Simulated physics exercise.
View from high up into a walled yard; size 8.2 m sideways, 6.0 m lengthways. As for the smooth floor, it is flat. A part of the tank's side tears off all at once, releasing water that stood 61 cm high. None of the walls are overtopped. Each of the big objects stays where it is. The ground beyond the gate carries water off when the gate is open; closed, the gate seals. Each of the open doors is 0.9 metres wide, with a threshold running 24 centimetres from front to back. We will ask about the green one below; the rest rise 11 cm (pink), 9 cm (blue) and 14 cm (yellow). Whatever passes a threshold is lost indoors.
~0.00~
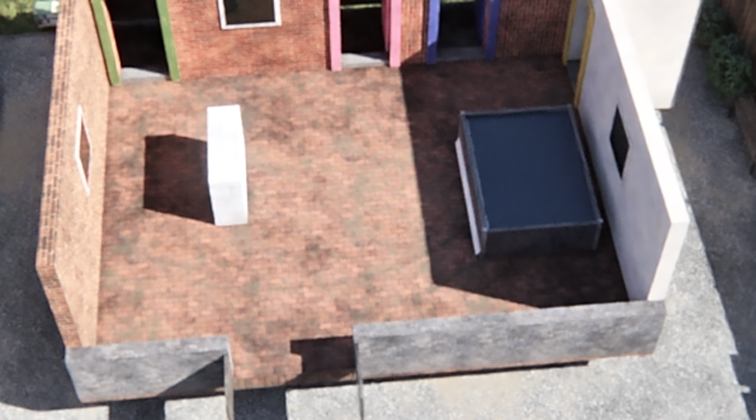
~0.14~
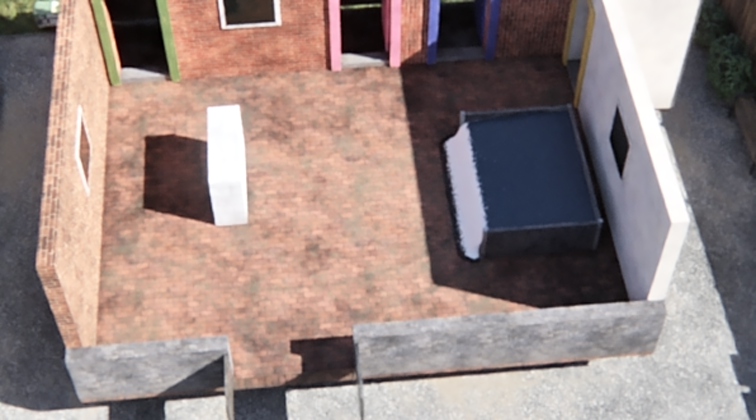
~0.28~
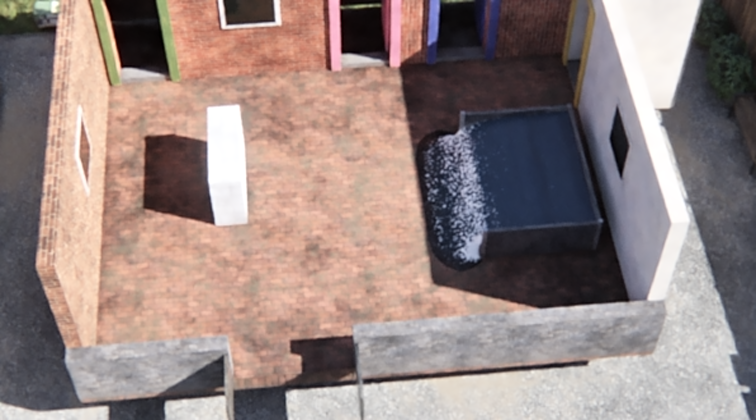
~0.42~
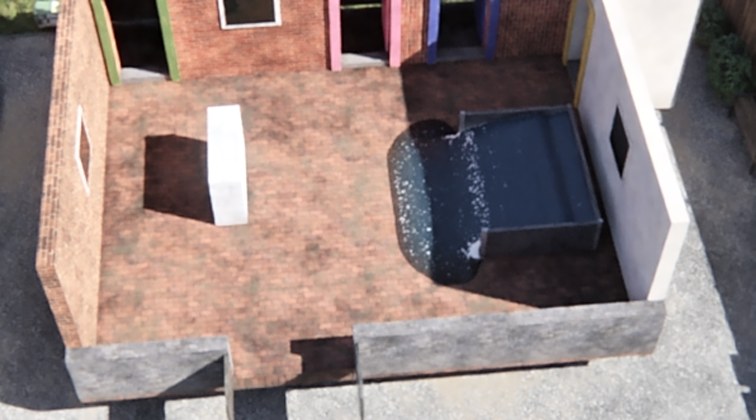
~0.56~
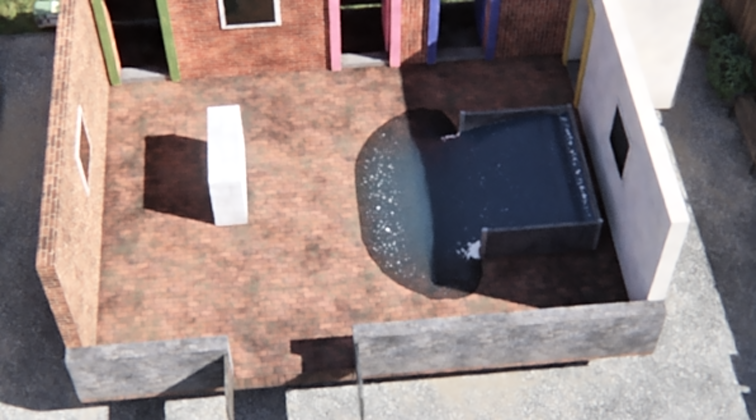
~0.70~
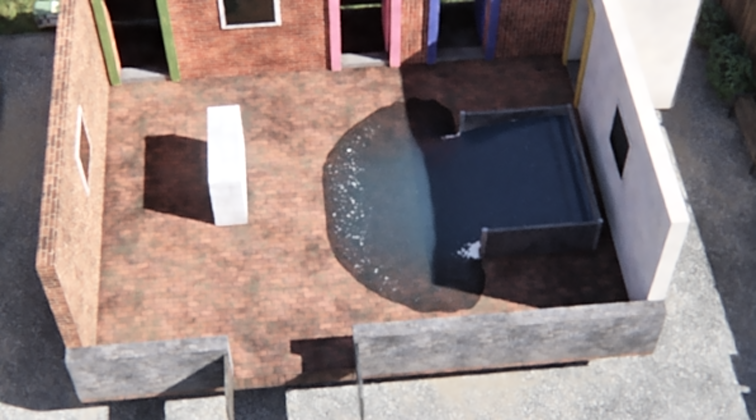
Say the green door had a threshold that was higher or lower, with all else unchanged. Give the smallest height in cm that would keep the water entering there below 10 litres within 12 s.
Roughly 12.5 cm.
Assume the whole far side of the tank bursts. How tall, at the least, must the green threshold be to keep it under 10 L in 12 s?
Then 9.5 cm.
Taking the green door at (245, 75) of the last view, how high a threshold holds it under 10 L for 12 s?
Around 19 cm would do it.
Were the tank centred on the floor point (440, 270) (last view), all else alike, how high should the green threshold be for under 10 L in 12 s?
Roughly 16 cm is needed.
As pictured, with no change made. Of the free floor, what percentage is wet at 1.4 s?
Approximately 40 % of the floor.
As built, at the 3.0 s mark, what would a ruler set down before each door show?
Depths in cm: Pink 4, green 12, blue 0, yellow 0.
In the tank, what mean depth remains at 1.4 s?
Average depth: Approx. 29 cm.
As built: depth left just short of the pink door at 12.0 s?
The depth there is around 4.5 cm.
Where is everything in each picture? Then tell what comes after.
In the first frame, still water, 61 cm deep, in the tank at (528, 169); the green door at (138, 41) is dry.
In the second frame, the front is at (464, 254), 0.3 m from the gap at (473, 188); 0.6 m2 of floor is wet, 61 cm left at the back.
In the third frame, water pours out at (473, 190) and has run 0.7 m, to (437, 247); about 11 cm deep outside, 61 cm at the back.
In the fourth frame, the gap is at (473, 190), the front 1.3 m out at (401, 235); the back of the tank holds 60 cm.
In the fifth frame, the front is at (368, 240), 1.8 m from the gap at (473, 191); 5.4 m2 of floor is wet, 52 cm left at the back.
In the sixth frame, the front is at (335, 240), 2.3 m from the gap at (473, 191); 7.5 m2 of floor is wet, 52 cm left at the back; the green door at (138, 41), 6.3 m from the gap, is still 3.8 m from the nearest water.
After 1.4 s water covers 40 % of the floor, deepest (32 cm) near (247, 203); it has not reached the green door.
After 3.0 s water covers 65 % of the floor, deepest (44 cm) near (95, 376); 12 cm at the green door, 0 litres in over its 13 cm threshold.
After 12.0 s water covers 100 % of the floor, deepest (8 cm) near (135, 255); 6 cm at the green door, 9 litres in over its 13 cm threshold.
At the green door as built, the water arrived by 2.6 s and peaked near 15 cm at 7.6 s.
With a threshold of 11.5 cm, 15 litres would have come in within the 12 s; with 16 cm, 3 litres. So under 10 litres takes about 12.5 cm.
